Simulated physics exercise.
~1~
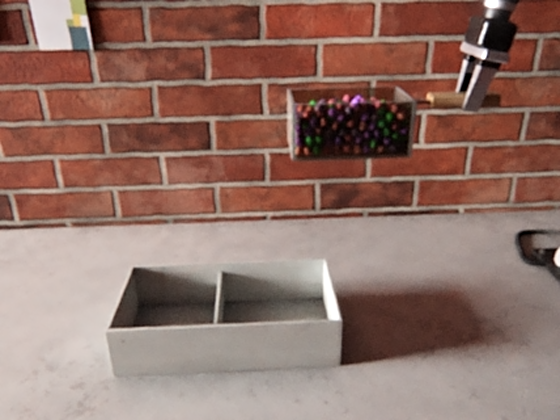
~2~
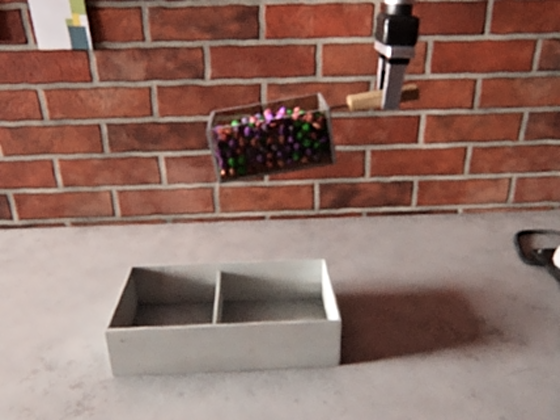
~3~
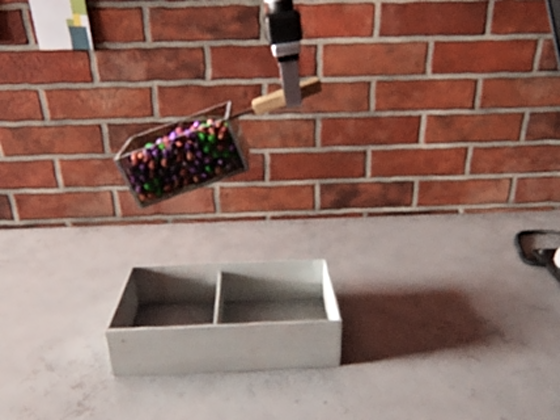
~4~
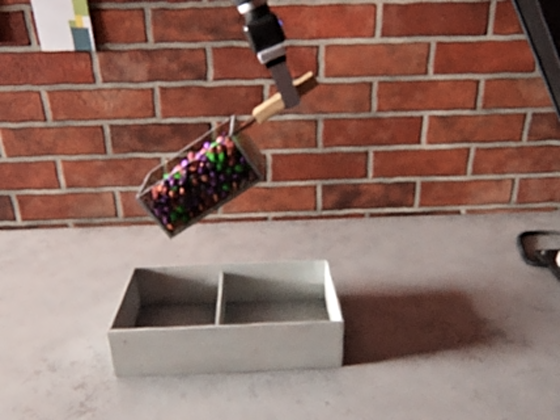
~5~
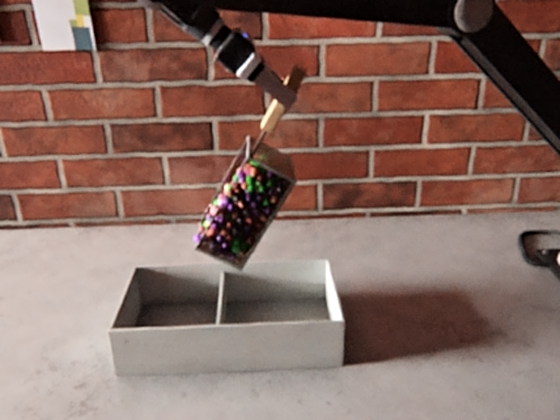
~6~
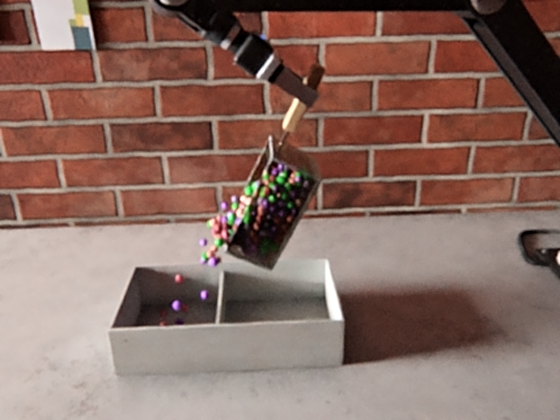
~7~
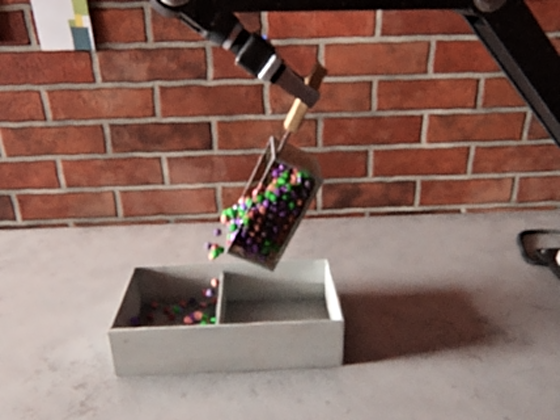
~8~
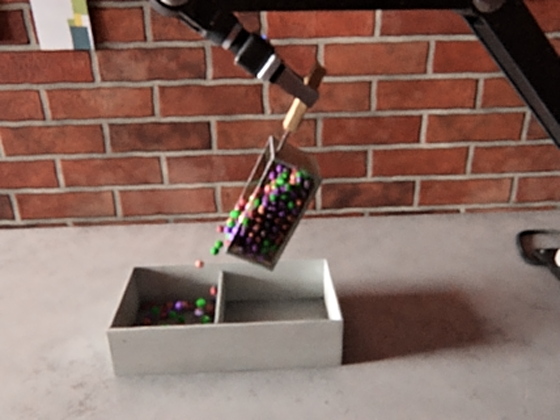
In this clip, a robot arm carries a box of small colourful round sweets leftward over a divided grey crate, tilts it steeply, and spills some into the crate's left part, ending with the box still tilted and mostly full.
